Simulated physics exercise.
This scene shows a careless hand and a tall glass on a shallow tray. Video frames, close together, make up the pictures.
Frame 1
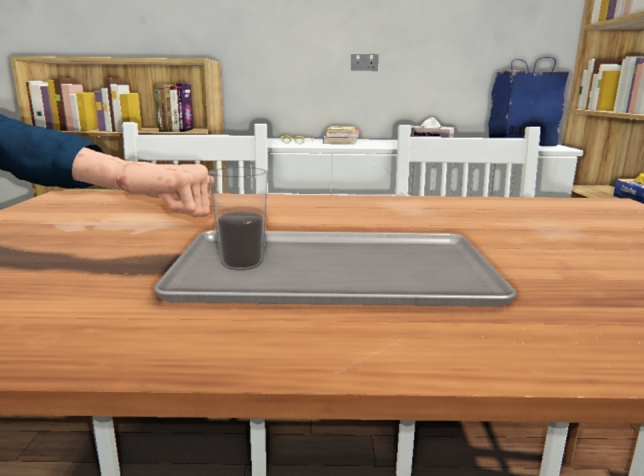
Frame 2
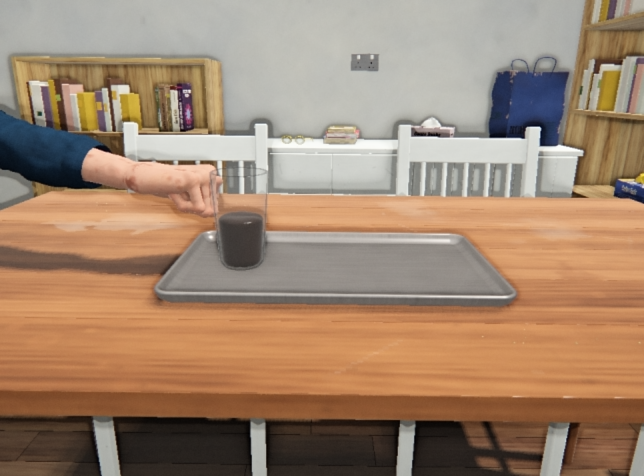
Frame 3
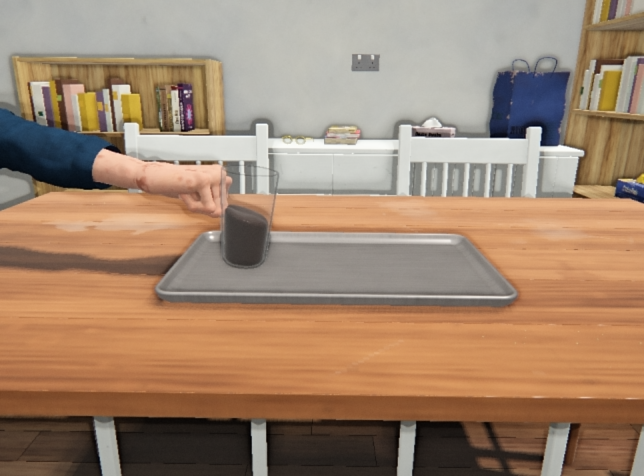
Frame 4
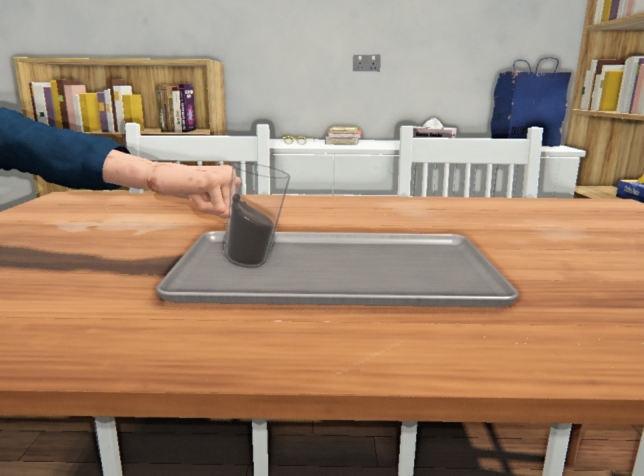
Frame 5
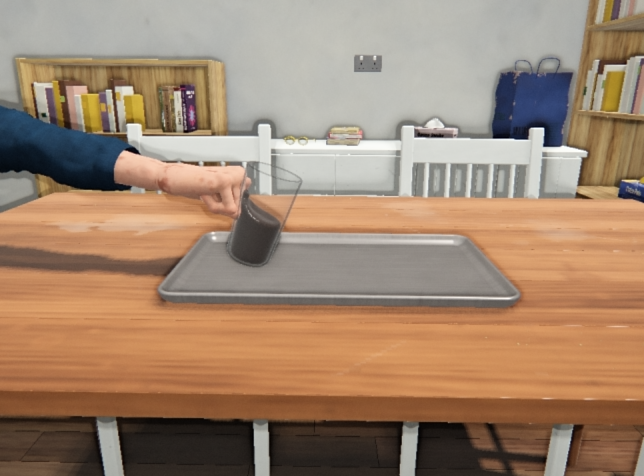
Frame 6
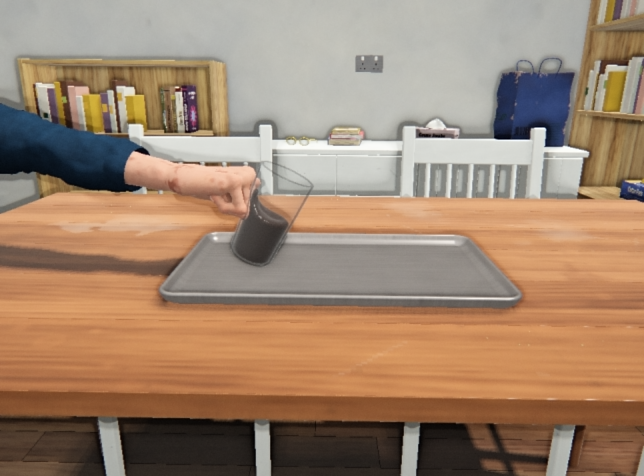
Hand in a dark blue sleeve tilting a glass of dark liquid to the right over a grey tray on a wooden table.
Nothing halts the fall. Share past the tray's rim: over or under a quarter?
Honestly, more than a quarter flows off the tray.
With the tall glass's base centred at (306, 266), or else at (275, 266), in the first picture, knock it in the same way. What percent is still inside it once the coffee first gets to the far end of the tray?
Estimate: 80 % then 70 %.
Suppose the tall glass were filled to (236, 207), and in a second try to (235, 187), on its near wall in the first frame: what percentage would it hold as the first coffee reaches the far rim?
First level: 55 per cent; second level: 55 per cent.
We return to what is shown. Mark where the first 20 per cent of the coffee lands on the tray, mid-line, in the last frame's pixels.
(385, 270).
A moment on, the tall glass is falling and 100 per cent is in the glass, 0 on the tray and 0 above or beyond its rim.
Next, the tall glass lies on its side and 78 per cent is in the glass, 14 on the tray and 8 above or beyond its rim.
Then the tall glass lies on its side and 36 per cent is in the glass, 56 on the tray and 8 above or beyond its rim.
Later the tall glass lies on its side and 19 per cent is in the glass, 41 on the tray and 40 above or beyond its rim.
At rest 62 per cent is held by tray and glass, 38 is off the tray.
